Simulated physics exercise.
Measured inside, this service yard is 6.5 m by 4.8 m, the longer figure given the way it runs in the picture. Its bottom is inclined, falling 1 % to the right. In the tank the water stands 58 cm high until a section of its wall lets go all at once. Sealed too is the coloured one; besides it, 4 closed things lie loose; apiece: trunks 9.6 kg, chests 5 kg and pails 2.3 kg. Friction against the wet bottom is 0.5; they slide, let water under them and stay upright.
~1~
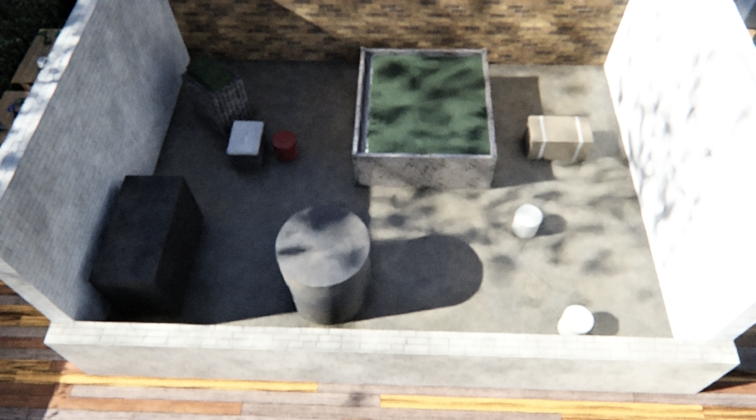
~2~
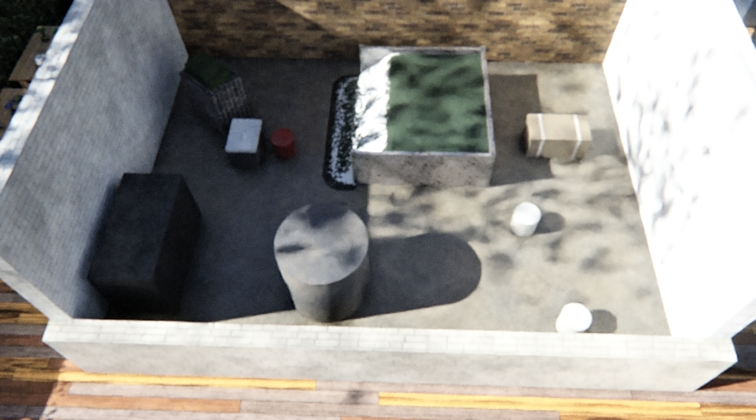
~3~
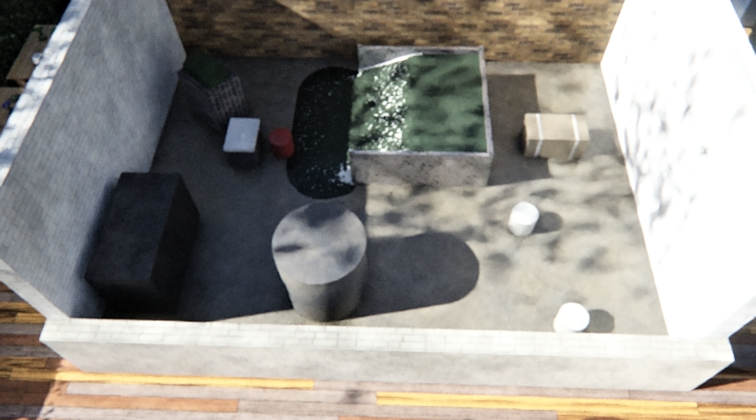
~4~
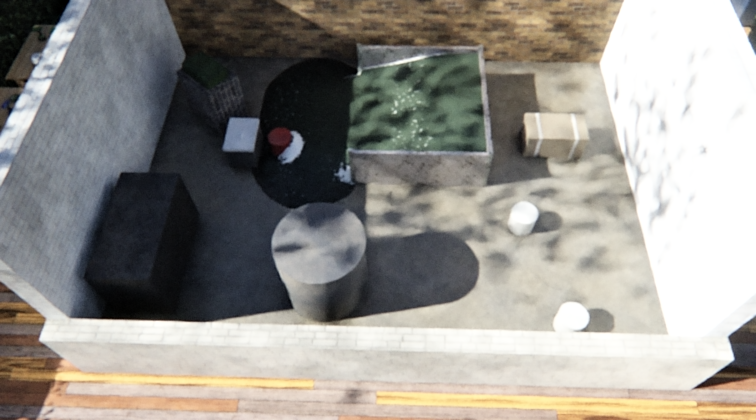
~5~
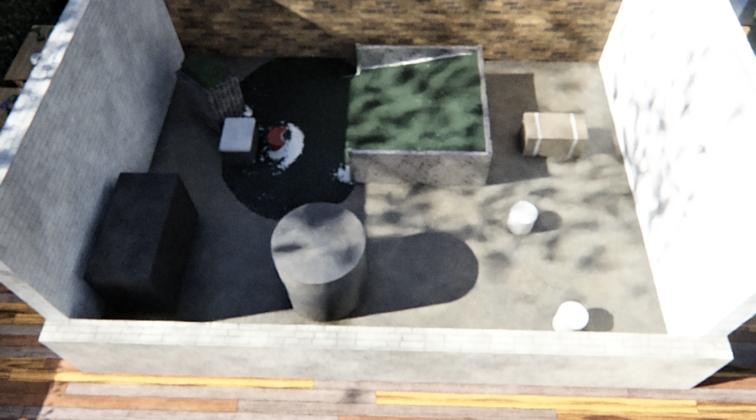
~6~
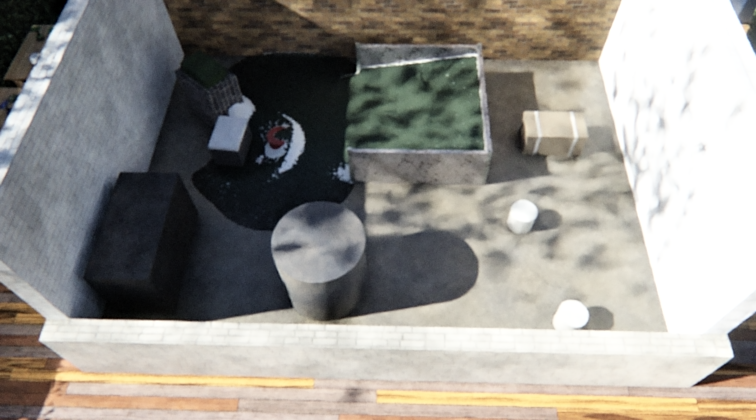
The video shows a walled yard from above, where dark water spills over the left side of a square tank and spreads leftward, foaming around a red pail before reaching a pale box, which shifts slightly.
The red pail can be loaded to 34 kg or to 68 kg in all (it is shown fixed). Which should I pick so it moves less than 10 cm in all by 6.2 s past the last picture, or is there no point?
You need the big one.
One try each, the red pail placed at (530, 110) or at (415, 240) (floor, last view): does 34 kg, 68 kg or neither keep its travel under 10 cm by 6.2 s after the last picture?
In that order: The smaller is enough; the smaller is enough.
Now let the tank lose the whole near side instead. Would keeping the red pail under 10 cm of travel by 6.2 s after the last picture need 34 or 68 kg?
The lighter one.
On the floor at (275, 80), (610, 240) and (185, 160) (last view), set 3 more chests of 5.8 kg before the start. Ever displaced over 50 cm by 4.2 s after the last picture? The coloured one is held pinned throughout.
In the given order, I'd say greater, smaller, greater.
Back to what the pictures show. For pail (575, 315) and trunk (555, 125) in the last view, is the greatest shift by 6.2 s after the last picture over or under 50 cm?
One after the other: Goes beyond it, then does not reach it.
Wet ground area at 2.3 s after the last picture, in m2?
I'd estimate close to 15 m2.
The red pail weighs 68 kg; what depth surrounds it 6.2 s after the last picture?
10 cm, roughly.
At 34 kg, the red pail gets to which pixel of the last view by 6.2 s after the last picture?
Pixel estimate: Near (242, 141).
Then, 0.6 s after the last picture the red pail would be 30 cm from its start with 34 kg and 0 cm from its start with 68 kg; 16 cm of water round it then.
Then, 2.3 s after the last picture the red pail would be 49 cm from its start with 34 kg and 0 cm from its start with 68 kg; 8 cm of water round it then.
Then, 4.2 s after the last picture the red pail would be 49 cm from its start with 34 kg and 0 cm from its start with 68 kg; 8 cm of water round it then.
Then, 6.2 s after the last picture the red pail would be 49 cm from its start with 34 kg and 0 cm from its start with 68 kg; 10 cm of water round it then.
